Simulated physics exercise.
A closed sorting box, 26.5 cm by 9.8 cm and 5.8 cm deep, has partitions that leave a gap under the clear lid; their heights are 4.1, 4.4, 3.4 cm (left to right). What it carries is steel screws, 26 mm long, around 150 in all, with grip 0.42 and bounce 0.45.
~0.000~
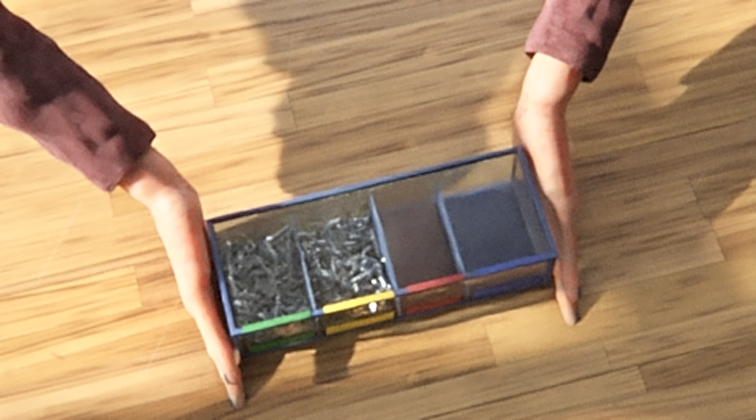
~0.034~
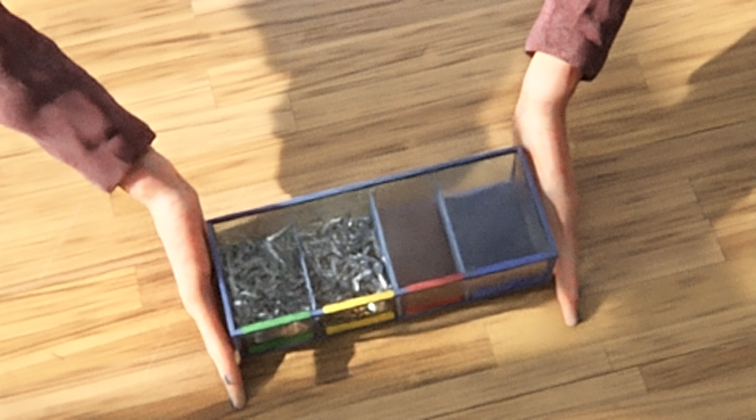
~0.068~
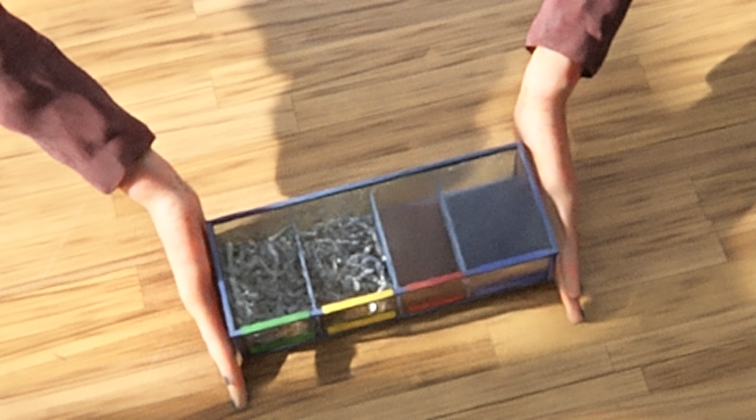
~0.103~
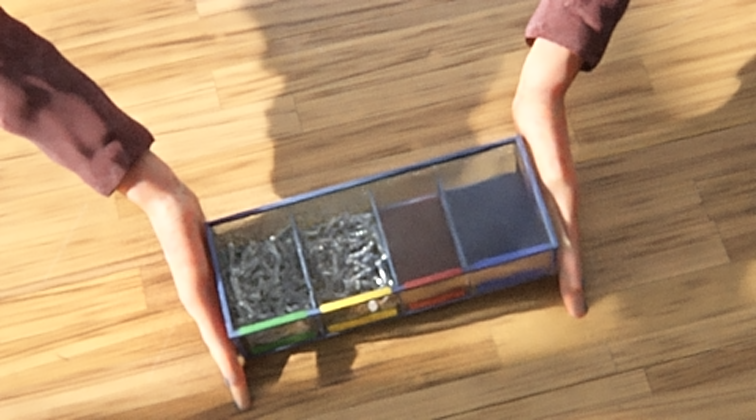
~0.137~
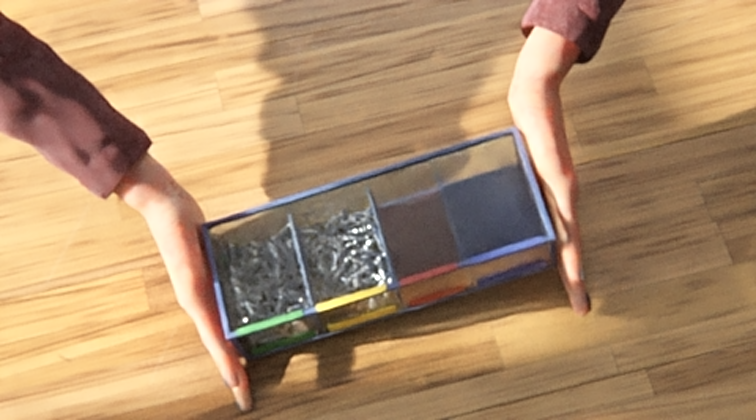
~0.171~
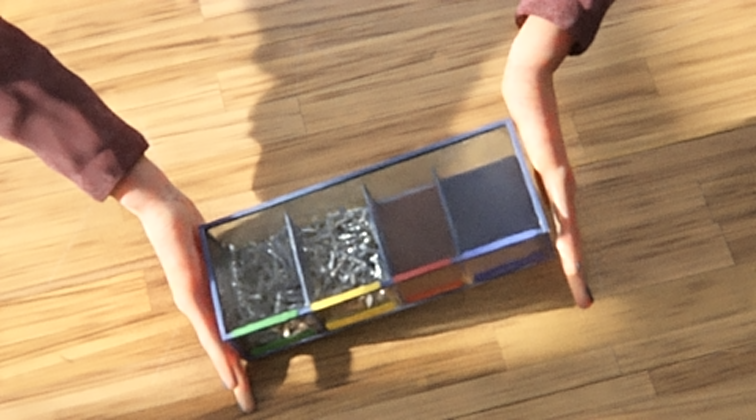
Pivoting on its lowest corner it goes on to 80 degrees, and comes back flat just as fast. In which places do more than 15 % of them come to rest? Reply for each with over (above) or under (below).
Red - under, blue - under, green - over, yellow - over.
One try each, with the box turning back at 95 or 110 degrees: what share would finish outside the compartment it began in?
Try one gives around 20 %, try two around 15 %.
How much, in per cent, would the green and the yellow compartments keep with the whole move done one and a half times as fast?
Result in per cent: Green 60; yellow 40.
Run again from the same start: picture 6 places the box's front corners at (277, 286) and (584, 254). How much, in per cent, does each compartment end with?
Red 5; blue 5; green 35; yellow 55.
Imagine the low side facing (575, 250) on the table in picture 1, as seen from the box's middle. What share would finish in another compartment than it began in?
The share comes to about 20 in a hundred.
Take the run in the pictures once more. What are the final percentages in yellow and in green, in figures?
In yellow it's 45, in green it's 55.
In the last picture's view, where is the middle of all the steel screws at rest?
At about (281, 286).
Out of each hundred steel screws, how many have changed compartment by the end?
It works out to about 5 per cent.
After 0.81 s, tilt 80 degrees; green 50 %, yellow 50 %.
After 1.24 s, tilt 35 degrees; green 55 %, yellow 45 %.
After 1.75 s, tilt 0 degrees; green 55 %, yellow 45 %.
By 2.5 s all is still; red 0 %, blue 0 %, green 55 %, yellow 45 %.
